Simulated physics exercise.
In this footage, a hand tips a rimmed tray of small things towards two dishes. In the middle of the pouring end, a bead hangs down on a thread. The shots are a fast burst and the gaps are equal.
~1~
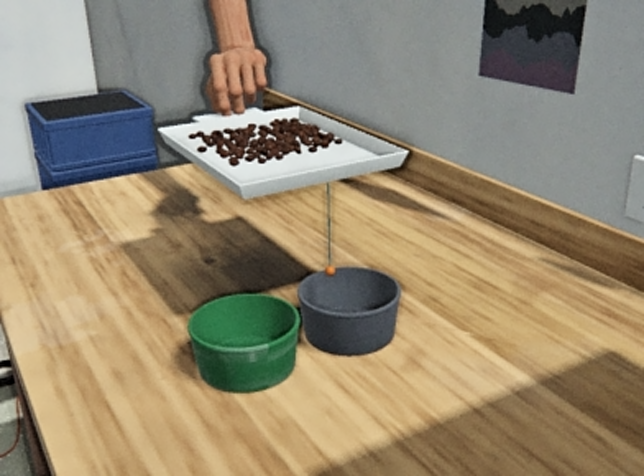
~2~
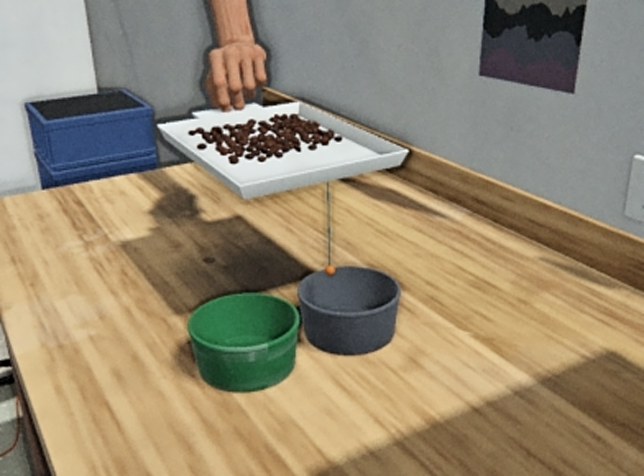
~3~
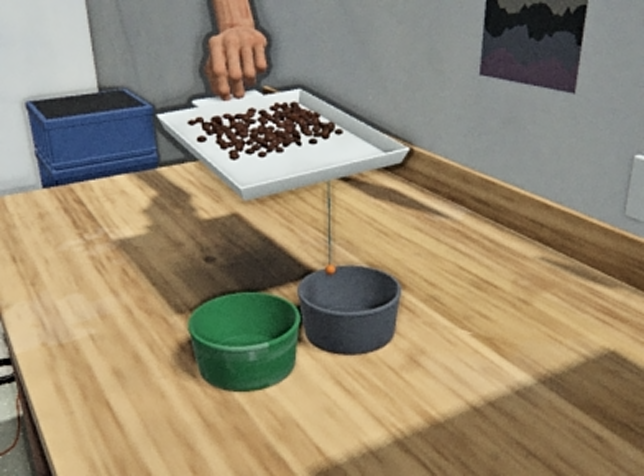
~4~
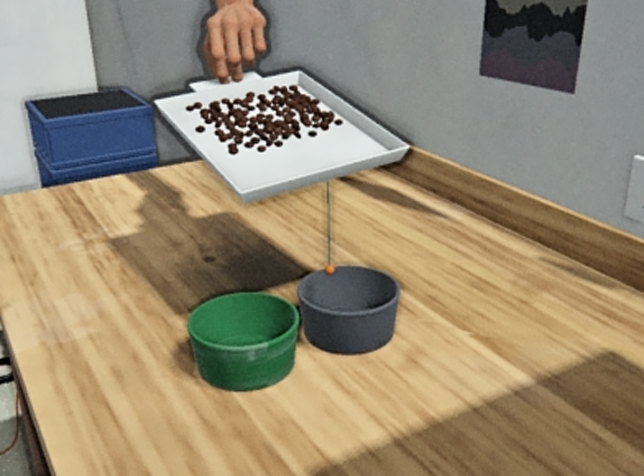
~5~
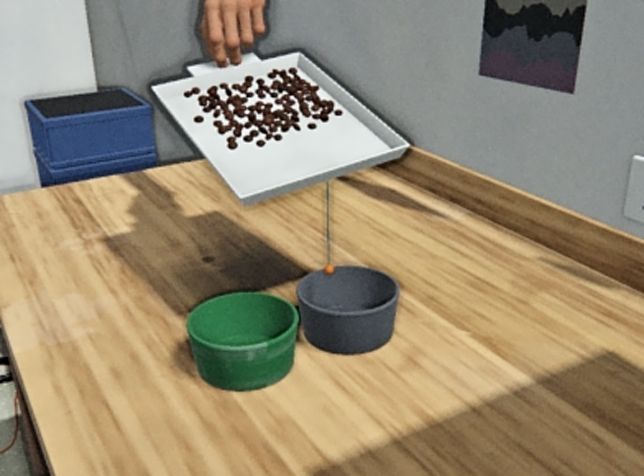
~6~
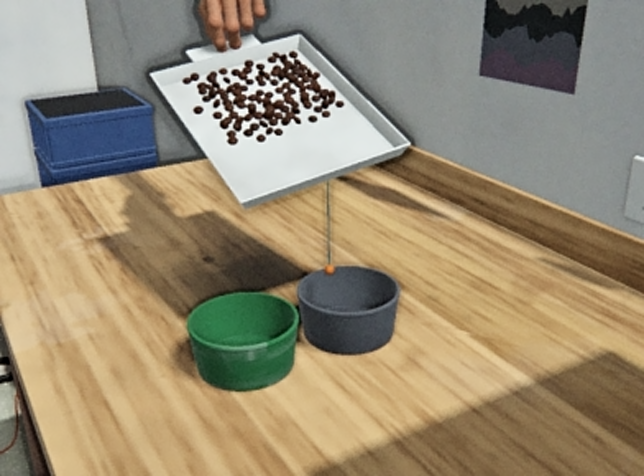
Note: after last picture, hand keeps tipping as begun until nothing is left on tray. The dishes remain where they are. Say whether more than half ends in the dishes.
The caught share tops half.
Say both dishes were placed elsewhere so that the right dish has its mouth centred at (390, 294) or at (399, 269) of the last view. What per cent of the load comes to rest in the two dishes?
About 80 per cent first, then about 30 per cent.
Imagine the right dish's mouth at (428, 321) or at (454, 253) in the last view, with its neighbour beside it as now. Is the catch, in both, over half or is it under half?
In turn: Less than half; not half.
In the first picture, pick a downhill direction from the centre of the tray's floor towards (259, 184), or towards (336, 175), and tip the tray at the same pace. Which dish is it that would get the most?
It would be the left-side one to begin with, and after that the right-side one.
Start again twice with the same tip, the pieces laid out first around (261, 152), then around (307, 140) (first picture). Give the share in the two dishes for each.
In order, 90 per cent then 80 per cent.
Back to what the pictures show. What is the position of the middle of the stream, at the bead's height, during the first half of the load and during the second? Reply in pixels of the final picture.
At about (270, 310), then at (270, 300).
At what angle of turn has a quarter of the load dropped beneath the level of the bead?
Roughly 75 degrees.
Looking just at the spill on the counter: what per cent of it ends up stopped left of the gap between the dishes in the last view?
Left fraction: Around 50 per cent.
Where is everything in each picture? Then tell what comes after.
The first picture shows corners of the pouring end at (244, 182) and (400, 151), level; middle of the load at (270, 140), flat chocolate drops; left dish at (269, 364); right dish at (377, 328); bead on its thread at (330, 271).
The second picture shows corners of the pouring end at (244, 183) and (400, 150), level; middle of the load at (270, 137).
The third picture shows corners of the pouring end at (244, 184) and (401, 148), tipped barely, lowest at the left corner; middle of the load at (271, 129).
The fourth picture shows corners of the pouring end at (244, 188) and (401, 146), tipped a little, lowest at the left corner; middle of the load at (270, 117).
The fifth picture shows corners of the pouring end at (244, 192) and (401, 143), tipped clearly, lowest at the left corner; middle of the load at (269, 106).
The sixth picture shows corners of the pouring end at (244, 196) and (402, 142), tipped clearly, lowest at the left corner; middle of the load at (269, 95); left dish at (267, 362); right dish at (376, 327).
Soon, tray tipped steeply; about half on the tray; a small part in the left dish; about half in the air.
A while on, tray tipped past a quarter turn; about two thirds in the left dish; a small part in the right dish; about a quarter outside both; a stray few in the air.
Towards the end, tray tipped past a quarter turn; about two thirds in the left dish; a small part in the right dish; about a quarter outside both.
Finally, tray tipped past a quarter turn; about two thirds in the left dish; a small part in the right dish; about a quarter outside both.
